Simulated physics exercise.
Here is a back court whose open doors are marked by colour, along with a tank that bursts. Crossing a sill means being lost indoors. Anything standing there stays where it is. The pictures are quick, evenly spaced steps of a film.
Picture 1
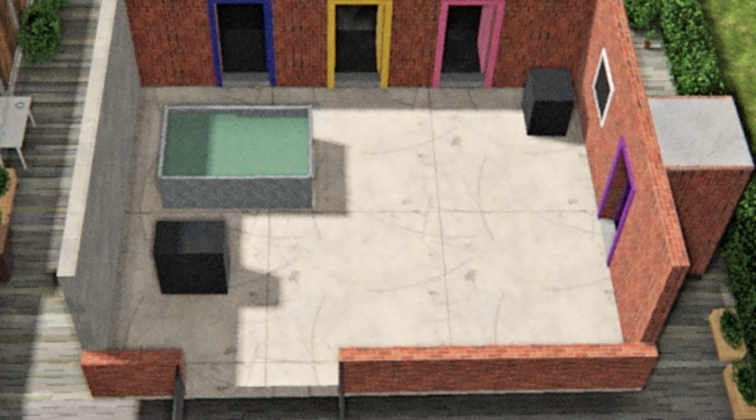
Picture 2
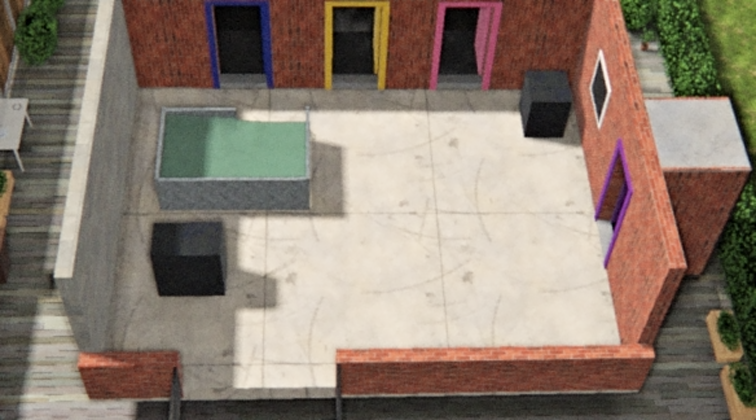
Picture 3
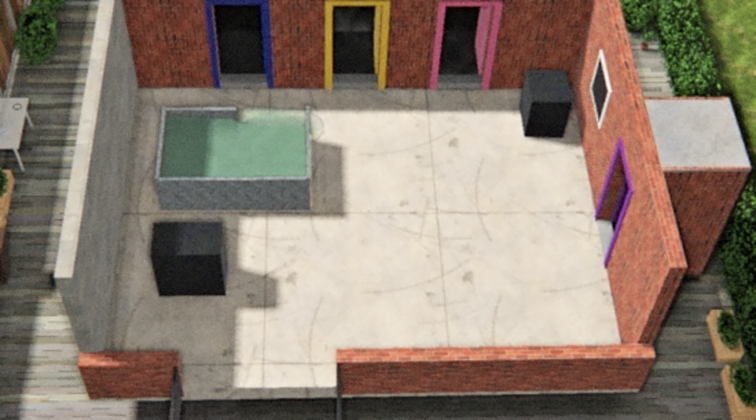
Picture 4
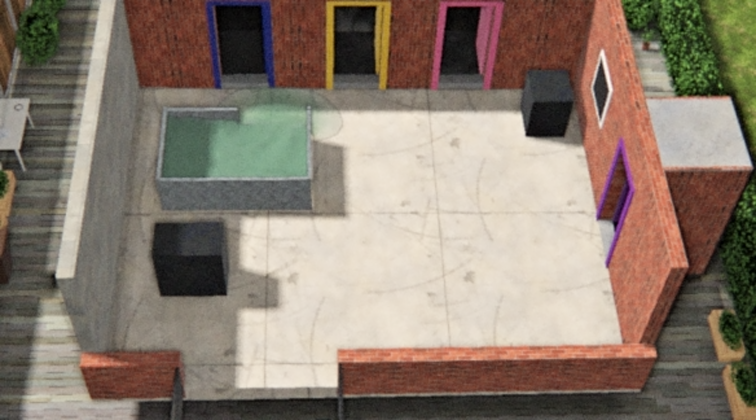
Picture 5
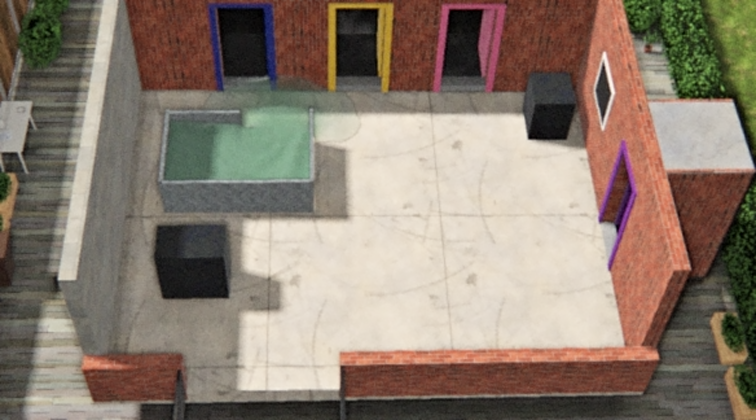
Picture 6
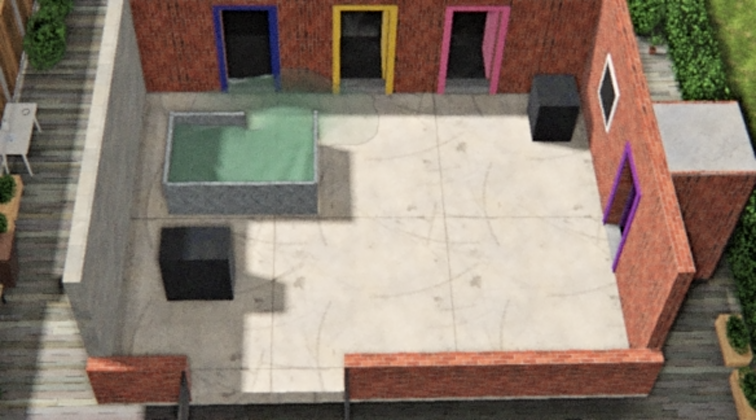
Walled brick courtyard with coloured doorways, a water tank bursting at its far side and greenish water spreading over the pale floor.
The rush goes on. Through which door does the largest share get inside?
The blue one.
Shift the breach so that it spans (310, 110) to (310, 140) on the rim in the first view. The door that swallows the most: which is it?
That would be the door marked purple.
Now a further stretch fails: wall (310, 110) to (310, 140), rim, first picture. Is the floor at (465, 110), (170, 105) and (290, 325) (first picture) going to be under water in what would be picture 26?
The first spot is soaked through, the second is left untouched and the third is left untouched.
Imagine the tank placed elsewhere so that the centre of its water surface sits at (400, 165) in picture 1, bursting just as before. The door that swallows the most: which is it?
Answer: The pink one.
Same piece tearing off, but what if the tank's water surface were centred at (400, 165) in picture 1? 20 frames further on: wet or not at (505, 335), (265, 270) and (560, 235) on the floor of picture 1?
Log, spots in order: Unwetted / unwetted / taken by the flood.
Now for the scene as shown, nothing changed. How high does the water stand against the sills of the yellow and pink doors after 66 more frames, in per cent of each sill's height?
Approx. 40 % followed by 10 %.
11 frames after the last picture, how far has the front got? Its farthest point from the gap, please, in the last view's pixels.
The front tops out at about (567, 96).
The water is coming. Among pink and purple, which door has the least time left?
Answer: The pink-painted one.
A moment on, water covers 10 % of the floor; yellow door a trickle in, pink door not reached, purple door not reached, blue door a lot in.
Next, water covers 25 % of the floor; yellow door some in, pink door wet at the sill, nothing in, purple door not reached, blue door a lot in.
Then, water covers 40 % of the floor; yellow door some in, pink door wet at the sill, nothing in, purple door wet at the sill, nothing in, blue door a lot in.
Later, water covers 60 % of the floor; yellow door some in, pink door wet at the sill, nothing in, purple door some in, blue door a lot in.
In the end, water covers 85 % of the floor; yellow door some in, pink door wet at the sill, nothing in, purple door some in, blue door a lot in; the blue door has let in the most.
